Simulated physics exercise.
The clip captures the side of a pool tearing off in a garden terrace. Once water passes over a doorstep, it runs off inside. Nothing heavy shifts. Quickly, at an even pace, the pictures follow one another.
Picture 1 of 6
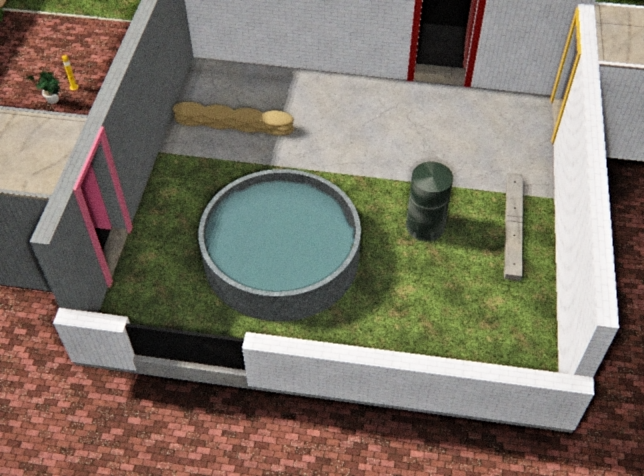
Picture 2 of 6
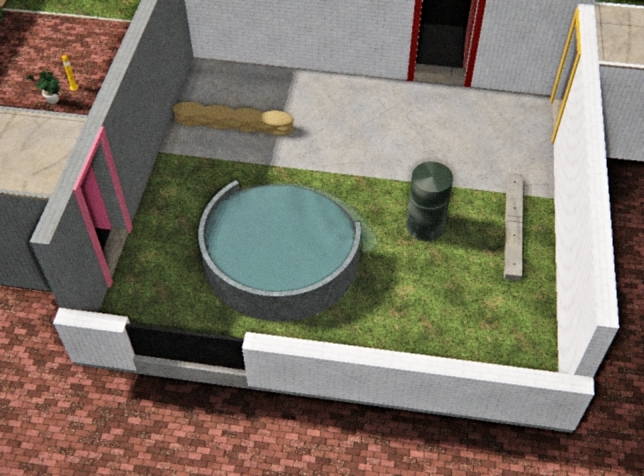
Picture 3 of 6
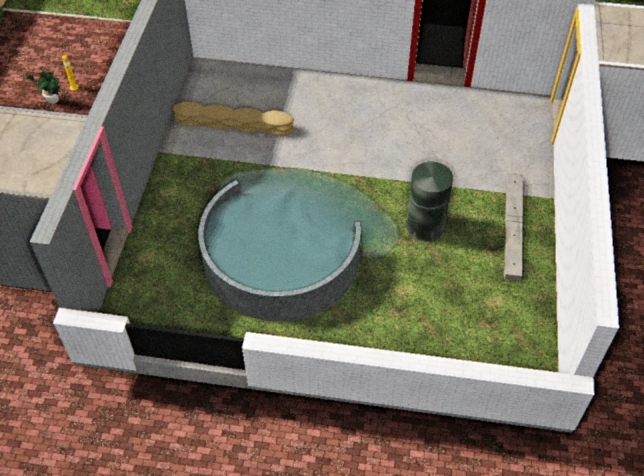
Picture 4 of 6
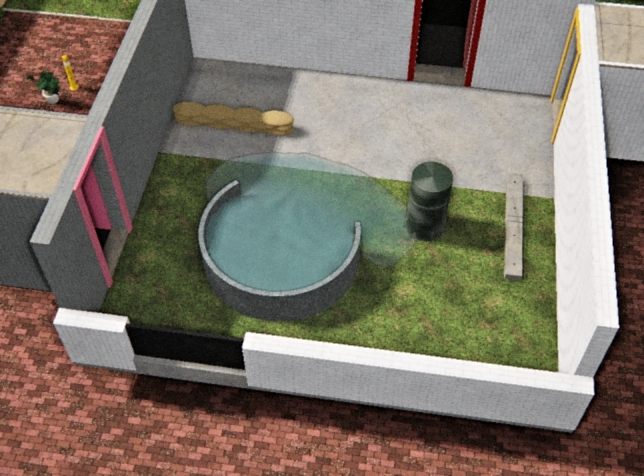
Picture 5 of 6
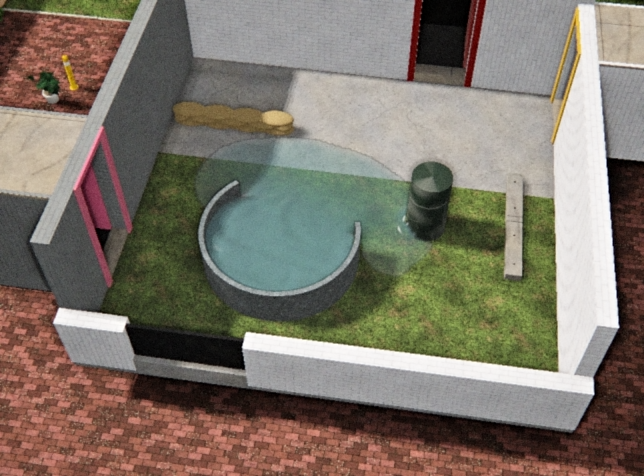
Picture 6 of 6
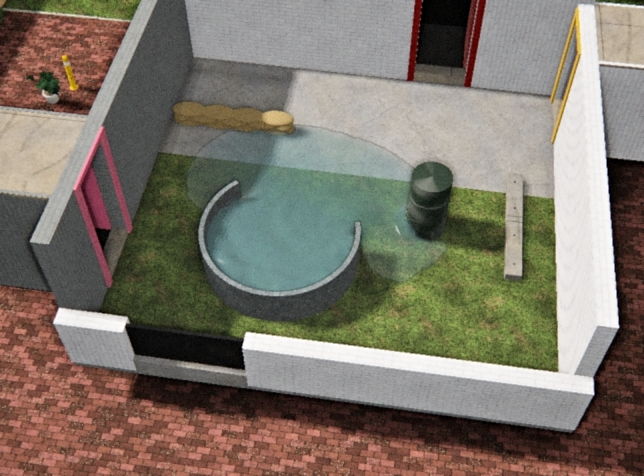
The video shows a round grey tank of water standing whole on a walled garden's grass before its far side opens, and a thin sheet of water spreads outward over the grass and paving, around a dark green barrel.
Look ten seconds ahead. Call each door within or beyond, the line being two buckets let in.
Yellow door - beyond; red door - within; pink door - within.
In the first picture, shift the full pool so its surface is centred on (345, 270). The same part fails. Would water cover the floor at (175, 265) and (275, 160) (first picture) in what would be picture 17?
Bone-dry, soaked.
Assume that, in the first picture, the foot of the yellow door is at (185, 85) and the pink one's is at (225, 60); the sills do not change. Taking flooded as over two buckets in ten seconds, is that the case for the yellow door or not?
Well, in that case the yellow door comes up short.
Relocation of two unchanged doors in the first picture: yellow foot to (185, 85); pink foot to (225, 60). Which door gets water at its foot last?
Answer: The pink door.
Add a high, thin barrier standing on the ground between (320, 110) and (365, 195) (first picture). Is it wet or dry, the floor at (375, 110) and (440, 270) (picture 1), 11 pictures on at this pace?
Note: Point one left unsoaked, point two drenched.
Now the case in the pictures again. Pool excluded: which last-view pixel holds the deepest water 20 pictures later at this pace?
Roughly at (553, 113).
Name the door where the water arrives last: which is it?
The pink-painted one.
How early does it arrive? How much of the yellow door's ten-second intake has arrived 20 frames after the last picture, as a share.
My estimate: Close to 30 per cent.
A moment on, water covers 35 % of the floor; the yellow door not reached, the red door not reached, the pink door not reached.
Next, water covers 55 % of the floor; the yellow door wet at the sill, nothing in, the red door wet at the sill, nothing in, the pink door not reached.
Then, water covers 70 % of the floor; the yellow door over two buckets in, the red door under two buckets in, the pink door wet at the sill, nothing in.
Later, water covers 85 % of the floor; the yellow door far over two buckets in, the red door under two buckets in, the pink door wet at the sill, nothing in.
In the end, water covers 95 % of the floor; the yellow door far over two buckets in, the red door under two buckets in, the pink door wet at the sill, nothing in.
